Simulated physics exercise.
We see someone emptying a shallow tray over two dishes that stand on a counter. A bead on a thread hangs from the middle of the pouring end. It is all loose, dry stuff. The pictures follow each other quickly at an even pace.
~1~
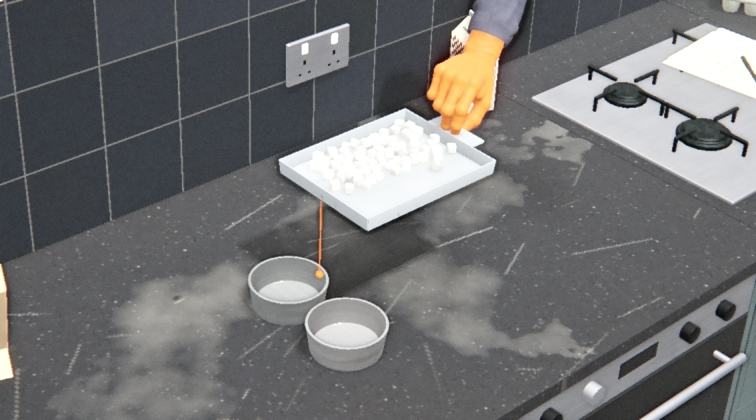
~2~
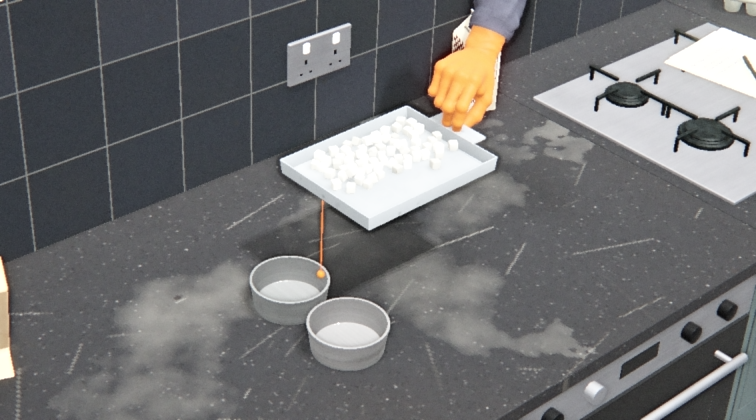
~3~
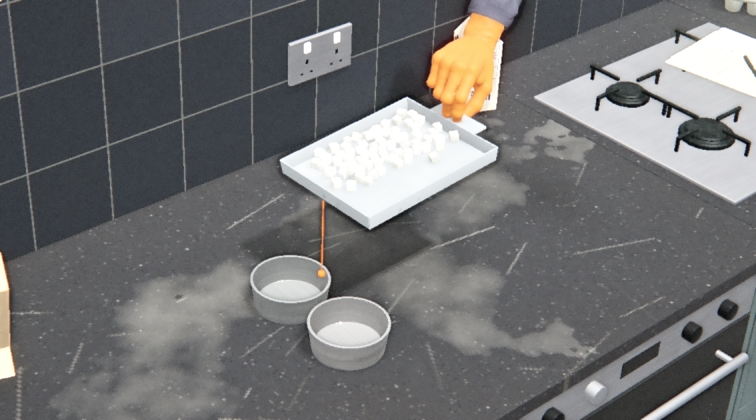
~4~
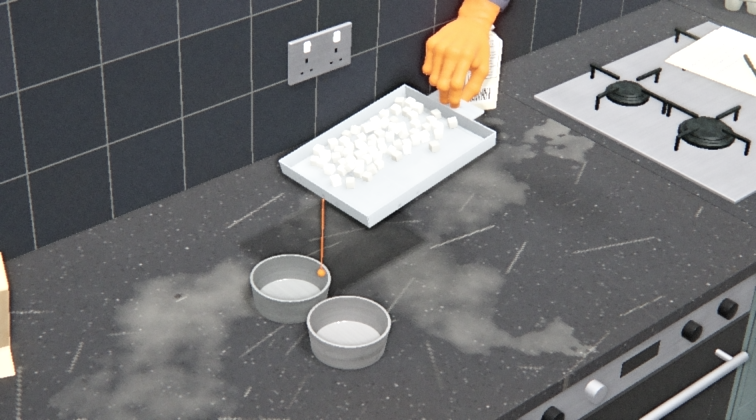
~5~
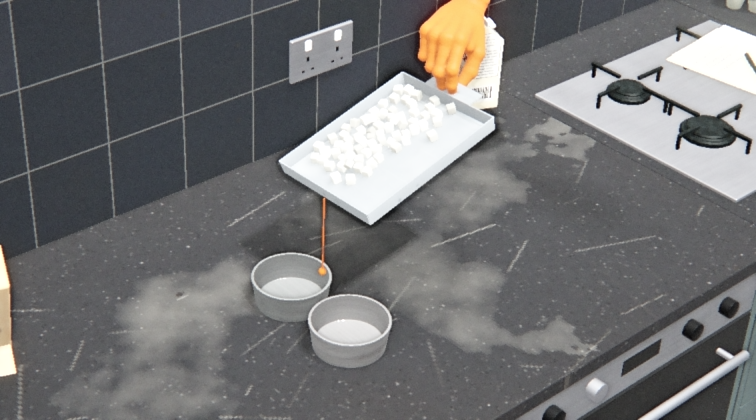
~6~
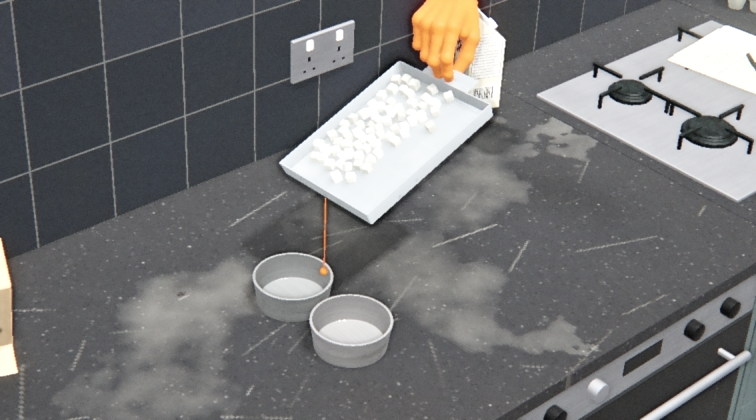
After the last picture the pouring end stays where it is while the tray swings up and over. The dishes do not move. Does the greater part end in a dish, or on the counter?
The two hold less than half of the load.
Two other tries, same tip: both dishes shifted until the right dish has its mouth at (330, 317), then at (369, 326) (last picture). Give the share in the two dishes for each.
Near 70 % and 10 %.
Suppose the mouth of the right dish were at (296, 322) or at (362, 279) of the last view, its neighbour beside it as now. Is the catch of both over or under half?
At the first place above a half, at the second not half.
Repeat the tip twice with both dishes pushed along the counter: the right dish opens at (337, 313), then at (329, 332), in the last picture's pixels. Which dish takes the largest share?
At the first place left, at the second the left dish.
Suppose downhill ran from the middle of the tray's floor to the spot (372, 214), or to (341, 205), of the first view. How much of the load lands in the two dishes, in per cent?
In turn 80 and 50 in a hundred.
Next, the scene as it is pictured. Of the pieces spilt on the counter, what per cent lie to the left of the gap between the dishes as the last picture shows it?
Roughly 100 in a hundred.
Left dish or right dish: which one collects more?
Fuller: The left-hand dish.
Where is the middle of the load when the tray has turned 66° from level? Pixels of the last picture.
Around (318, 151).
Shortly afterwards, tray tipped steeply; the whole lot on the tray.
Next, tray tipped past a quarter turn; all but a few on the tray; only a few in the left dish; a little outside both.
Some moments later, tray tipped past a quarter turn; only a few in the right dish; near a quarter in the left dish; near two thirds outside both.
In the end, tray tipped past a quarter turn; only a few in the right dish; near a quarter in the left dish; near two thirds outside both.
